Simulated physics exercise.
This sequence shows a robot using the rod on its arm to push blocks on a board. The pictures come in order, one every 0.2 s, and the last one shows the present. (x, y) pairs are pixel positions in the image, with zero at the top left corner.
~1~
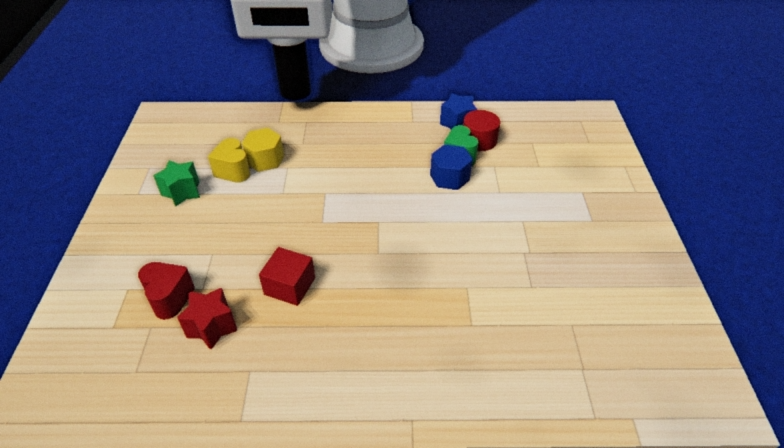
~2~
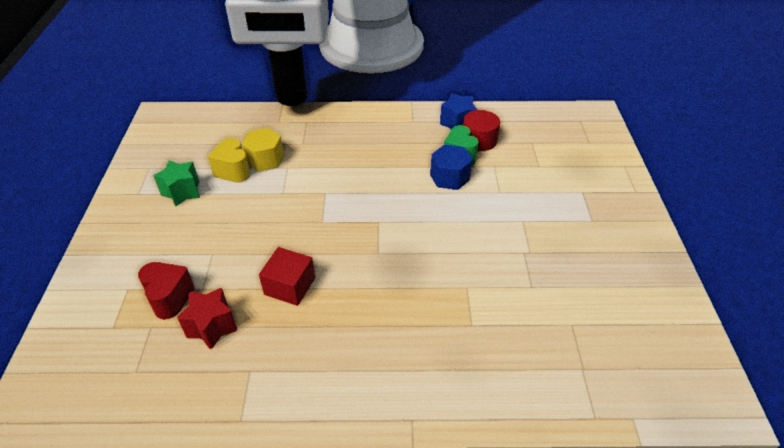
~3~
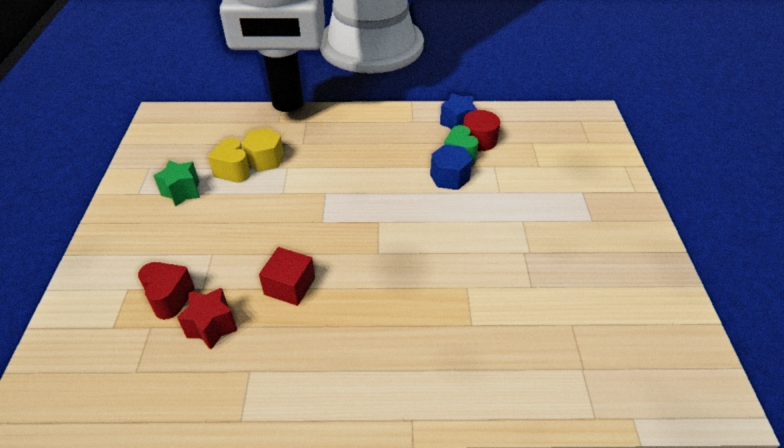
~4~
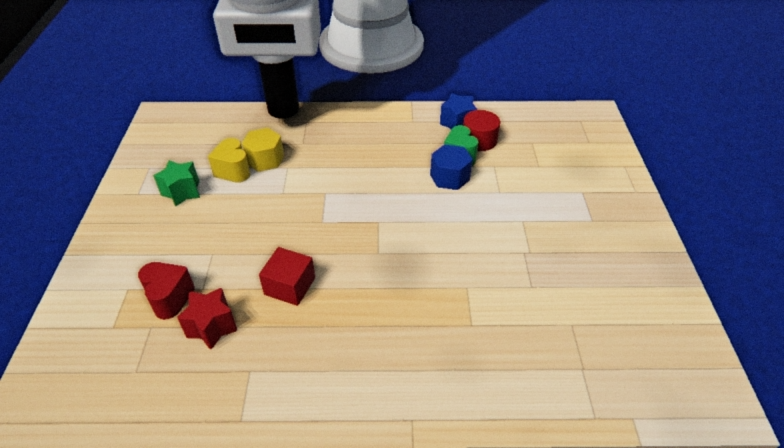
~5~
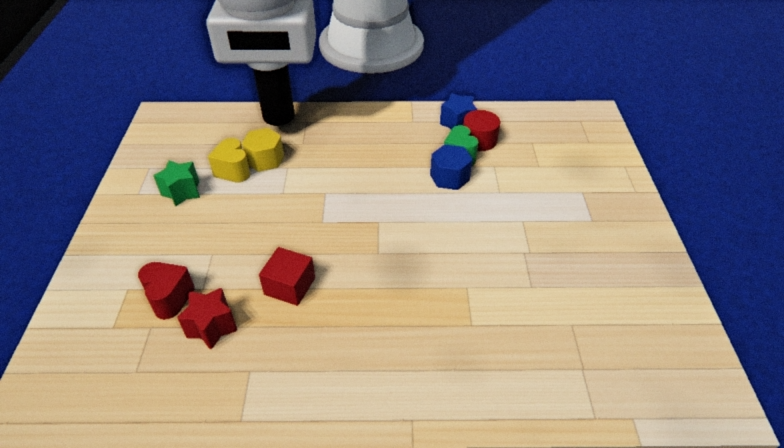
On a light wooden board over a blue surface, a robot arm's black rod moves slightly left and toward the viewer near the far edge, nearing the yellow blocks, while the red, yellow, green and blue blocks all stay still.
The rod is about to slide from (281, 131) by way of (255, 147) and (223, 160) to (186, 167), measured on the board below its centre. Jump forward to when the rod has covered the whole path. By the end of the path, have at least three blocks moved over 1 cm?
My answer is no.
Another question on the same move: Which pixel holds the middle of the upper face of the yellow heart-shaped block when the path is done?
Top centre: (211, 165).
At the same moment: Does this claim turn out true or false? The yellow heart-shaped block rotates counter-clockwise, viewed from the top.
This is true.
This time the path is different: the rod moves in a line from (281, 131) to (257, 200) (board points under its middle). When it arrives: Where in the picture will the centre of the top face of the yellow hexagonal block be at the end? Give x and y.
At (217, 194).
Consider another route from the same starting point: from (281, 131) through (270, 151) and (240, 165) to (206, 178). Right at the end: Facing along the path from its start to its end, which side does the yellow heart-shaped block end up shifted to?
Facing from start to end, it shifts right.
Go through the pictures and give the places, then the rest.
In the first frame, tip of the rod at (296, 92), middles of tops, green star block at (175, 172), yellow heart-shaped block at (228, 150), yellow hexagonal block at (261, 139).
In the second frame, rod at (292, 98), nothing pushed.
In the third frame, rod at (288, 103), nothing pushed.
In the fourth frame, rod at (284, 110), nothing pushed.
In the fifth frame, rod at (279, 117), green star block at (175, 172), yellow heart-shaped block at (228, 150), yellow hexagonal block at (261, 139).
On the path given first. One third of the way, rod at (252, 133); yellow heart-shaped block at (227, 153); yellow hexagonal block at (258, 147).
Two thirds of the way, rod at (218, 145); yellow heart-shaped block at (214, 163), turned 25° anticlockwise; yellow hexagonal block at (258, 149), turned 15° anticlockwise.
At the end, rod at (181, 153); green star block unmoved; yellow heart-shaped block at (211, 165), turned 40° anticlockwise; yellow hexagonal block at (258, 149), turned 15° anticlockwise.
